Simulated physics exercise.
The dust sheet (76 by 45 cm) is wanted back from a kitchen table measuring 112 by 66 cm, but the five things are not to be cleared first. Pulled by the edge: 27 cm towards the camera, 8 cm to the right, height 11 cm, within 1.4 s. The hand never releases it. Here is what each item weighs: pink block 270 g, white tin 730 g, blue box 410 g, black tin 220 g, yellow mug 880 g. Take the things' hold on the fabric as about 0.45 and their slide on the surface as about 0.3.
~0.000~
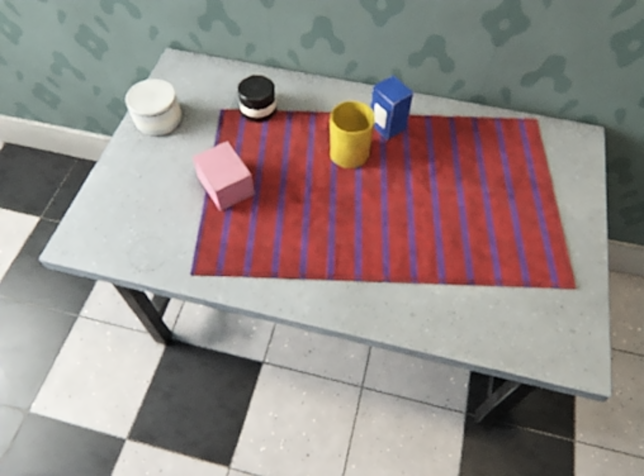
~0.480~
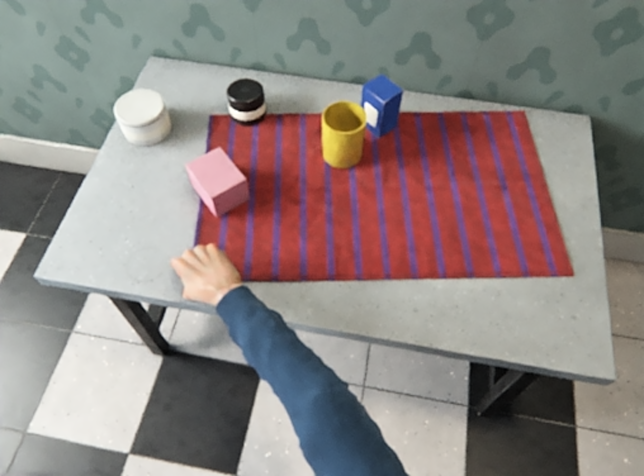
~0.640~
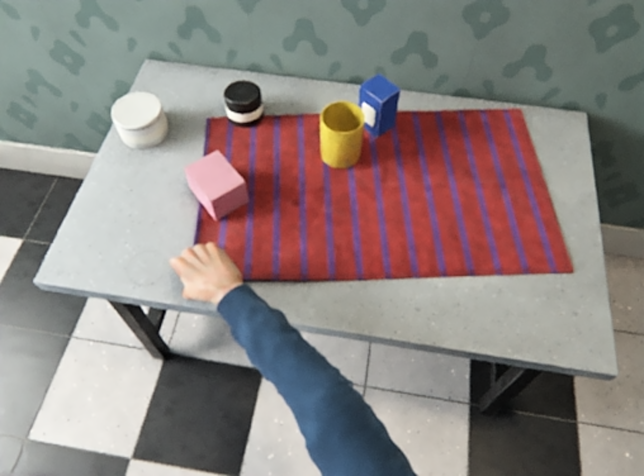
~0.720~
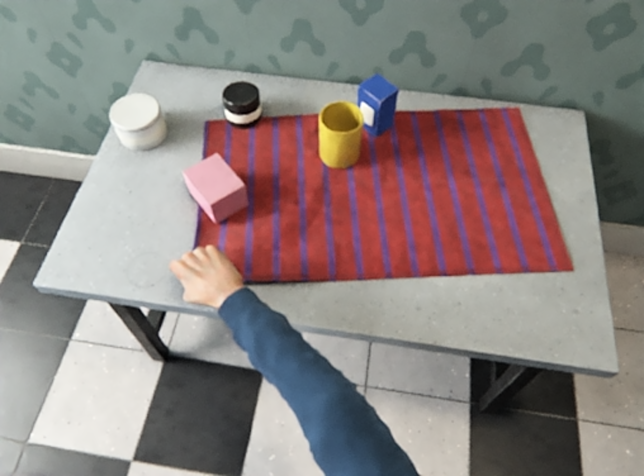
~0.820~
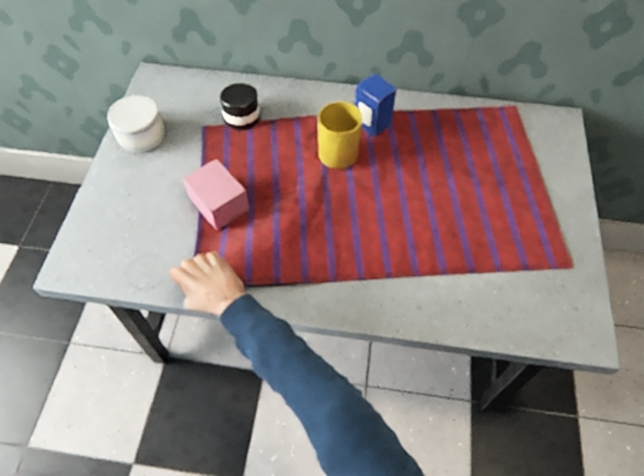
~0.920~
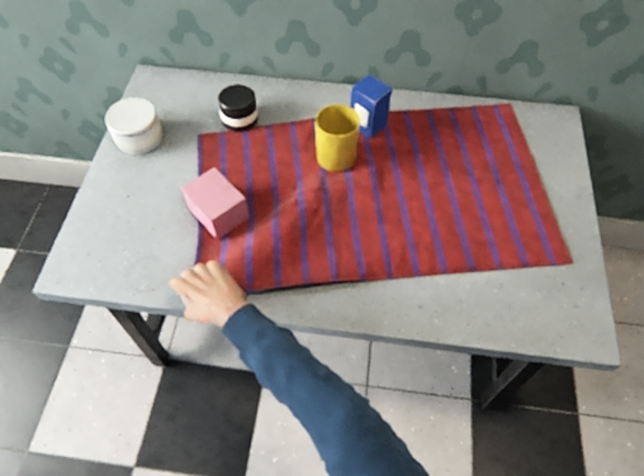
On a grey table, a hand gripping a striped red cloth's near left corner, slowly dragging it slightly with the pink block.
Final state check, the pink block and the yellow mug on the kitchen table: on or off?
Outcome: I'd bet the pink block leaves the surface; I'd bet the yellow mug never leaves the surface.
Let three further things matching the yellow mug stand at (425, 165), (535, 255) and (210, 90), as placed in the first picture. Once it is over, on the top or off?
Log, in listed order - kept / kept / kept.
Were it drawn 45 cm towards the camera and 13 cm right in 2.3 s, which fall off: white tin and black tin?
Result - white tin: Still on top, black tin: Still on top.
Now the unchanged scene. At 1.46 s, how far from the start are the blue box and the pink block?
Estimate: Blue box near 15 cm, pink block near 20 cm.
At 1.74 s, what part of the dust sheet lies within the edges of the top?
Roughly 85%.
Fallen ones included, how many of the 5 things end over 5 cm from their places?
The answer is 3 of them.
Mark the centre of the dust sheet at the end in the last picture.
Roughly at (343, 253) in the last picture.
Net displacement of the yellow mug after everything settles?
Yellow mug: 30 cm.
At 1.2 s, 100 % of the dust sheet is still over the top; pink block 12 cm off its start, yellow mug 8 cm off its start, blue box 7 cm off its start.
At 1.5 s, 90 % of the dust sheet is still over the top; pink block 21 cm off its start, yellow mug 16 cm off its start, blue box 15 cm off its start.
At 1.7 s, 85 % of the dust sheet is still over the top; pink block 30 cm off its start at (185, 311), yellow mug 24 cm off its start at (287, 203), blue box 22 cm off its start at (314, 148).
At 2.0 s, 80 % of the dust sheet is still over the top; pink block on its side, 36 cm off its start, yellow mug 28 cm off its start, blue box 25 cm off its start.
At 3.6 s, 80 % of the dust sheet is still over the top; pink block over the edge, yellow mug 29 cm off its start at (280, 223), blue box 26 cm off its start at (307, 161).
